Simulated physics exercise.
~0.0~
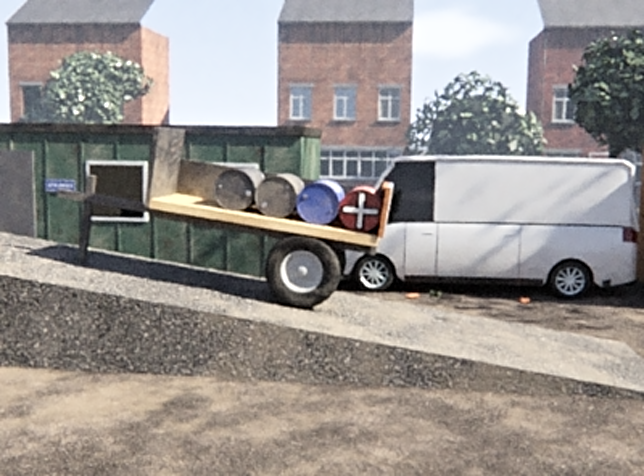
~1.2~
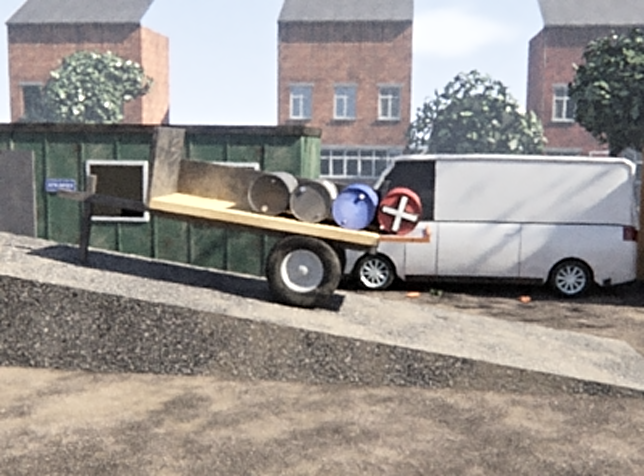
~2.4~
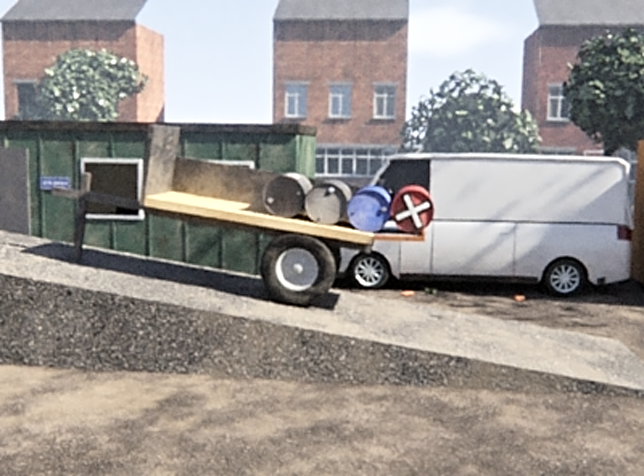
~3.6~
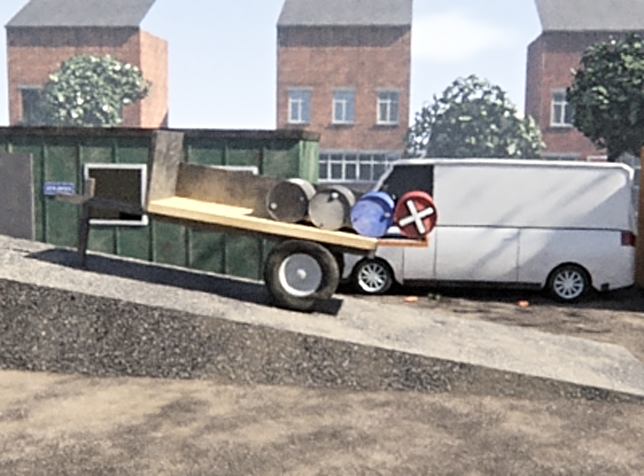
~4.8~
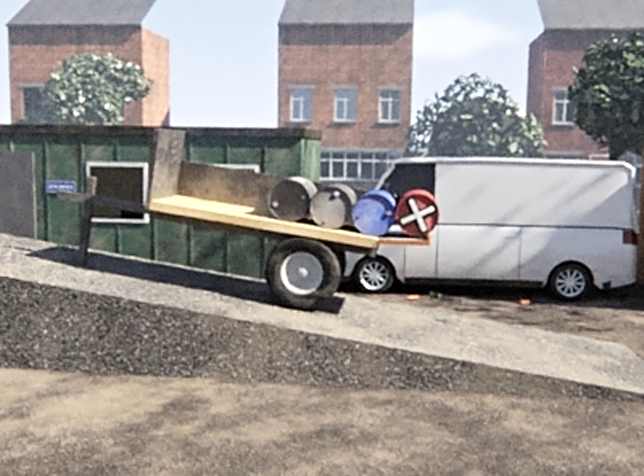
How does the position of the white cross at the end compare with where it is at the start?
At the start the cross is on the bed beside the raised tailgate, and by the end it is farther right, out over the lowered tailgate in front of the white van.
